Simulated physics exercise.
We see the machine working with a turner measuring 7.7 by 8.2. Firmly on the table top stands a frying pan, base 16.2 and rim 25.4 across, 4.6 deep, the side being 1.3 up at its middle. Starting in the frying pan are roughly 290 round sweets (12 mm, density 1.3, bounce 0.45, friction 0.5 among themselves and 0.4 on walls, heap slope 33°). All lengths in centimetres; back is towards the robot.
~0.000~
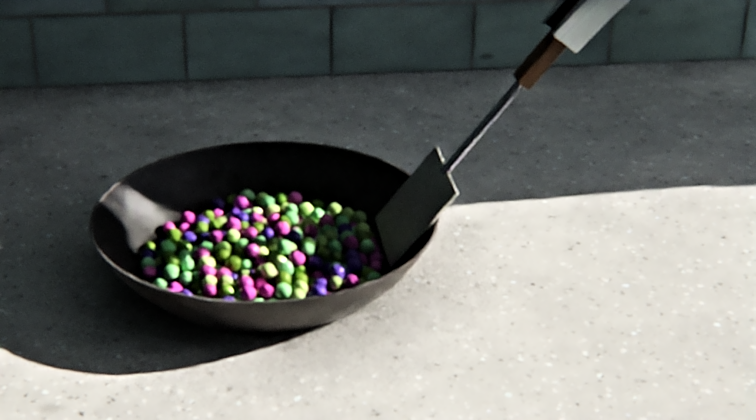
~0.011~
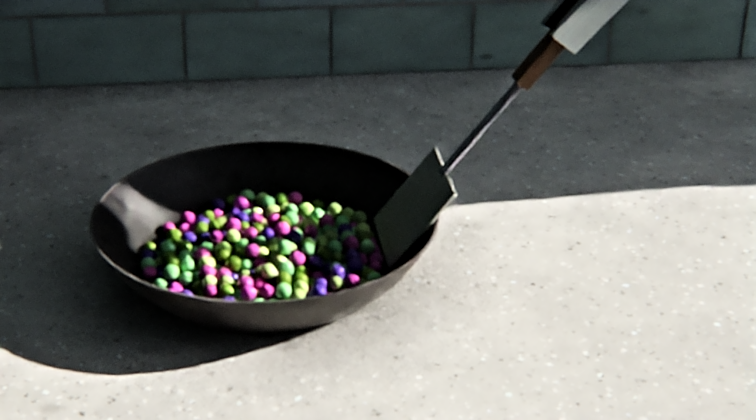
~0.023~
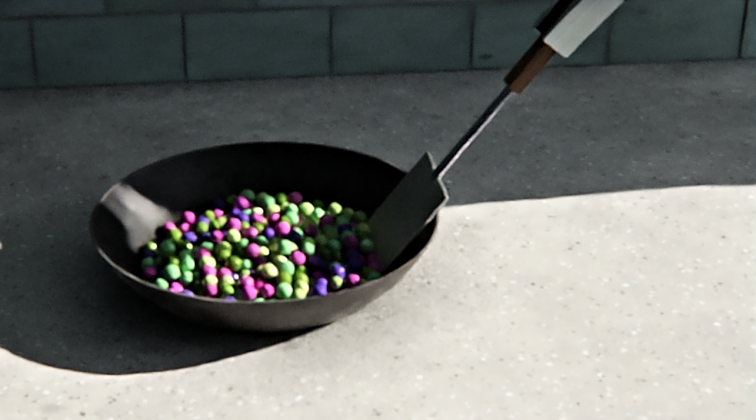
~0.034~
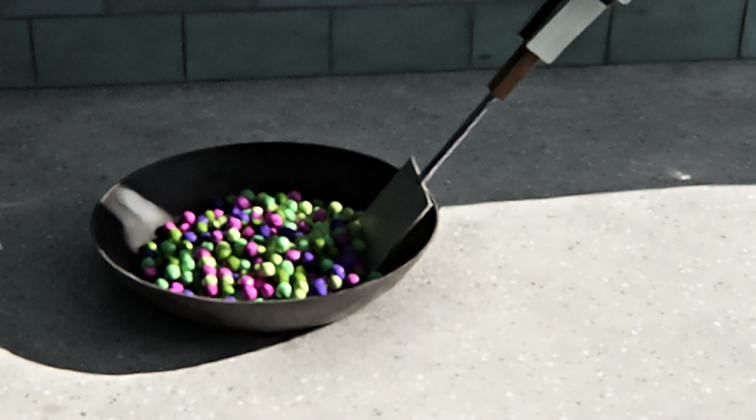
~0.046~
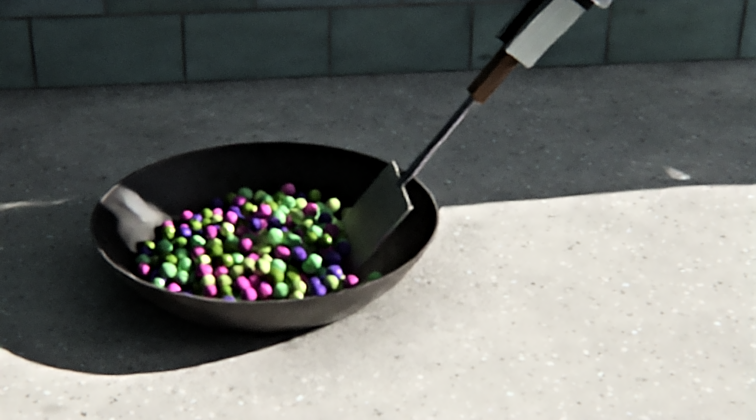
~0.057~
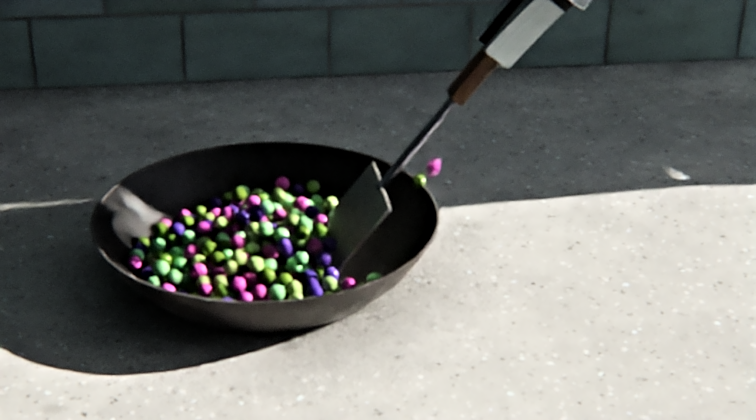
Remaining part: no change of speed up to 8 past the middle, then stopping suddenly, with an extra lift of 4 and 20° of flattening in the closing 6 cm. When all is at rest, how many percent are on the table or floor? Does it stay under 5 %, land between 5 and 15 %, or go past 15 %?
It goes past 15 %.
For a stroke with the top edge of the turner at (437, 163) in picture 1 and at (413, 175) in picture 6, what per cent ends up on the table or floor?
My guess would be close to 5 per cent.
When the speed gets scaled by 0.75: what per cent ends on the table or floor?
15 %.
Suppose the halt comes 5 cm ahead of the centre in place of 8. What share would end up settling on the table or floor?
In that case about 15 percent ends on the table or floor.
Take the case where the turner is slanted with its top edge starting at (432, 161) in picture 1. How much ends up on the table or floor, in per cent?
Some 25 per cent.
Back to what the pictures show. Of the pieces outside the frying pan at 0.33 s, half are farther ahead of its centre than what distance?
24 cm.
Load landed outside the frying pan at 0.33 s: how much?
My estimate is roughly 15 %.
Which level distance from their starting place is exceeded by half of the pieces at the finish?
Roughly 4 cm.
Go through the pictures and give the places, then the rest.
The first picture shows turner top edge at (447, 169), sloping 52°; upper third of the load around (268, 246), from x 150 to 375, top at y 195; 288 in the frying pan.
The second picture shows turner top edge at (445, 170), sloping 52°; upper third of the load around (268, 246), from x 150 to 375, top at y 195.
The third picture shows turner top edge at (438, 174), sloping 52°; upper third of the load around (271, 246), from x 150 to 375, top at y 195.
The fourth picture shows turner top edge at (422, 179), sloping 52°; upper third of the load around (275, 244), from x 150 to 375, top at y 195.
The fifth picture shows turner top edge at (402, 183), sloping 52°; upper third of the load around (274, 237), from x 145 to 400, top at y 190.
The sixth picture shows turner top edge at (382, 185), sloping 52°; upper third of the load around (270, 231), from x 135 to 435, top at y 165; 288 in the frying pan.
After 0.08 s, sloping 52°, highest piece 18 above the table; 286 in the frying pan, 2 on the blade or in flight.
After 0.11 s, sloping 47°, highest piece 27 above the table; 284 in the frying pan, 4 on the blade or in flight.
After 0.33 s, sloping 32°, highest piece 76 above the table; 227 in the frying pan, 41 on the table or floor, 20 on the blade or in flight.
After 1.38 s, sloping 32°, highest piece 4 above the table; 227 in the frying pan, 61 on the table or floor.
At rest, 227 in the frying pan, 61 on the table or floor. That is 21 % on the table or floor.
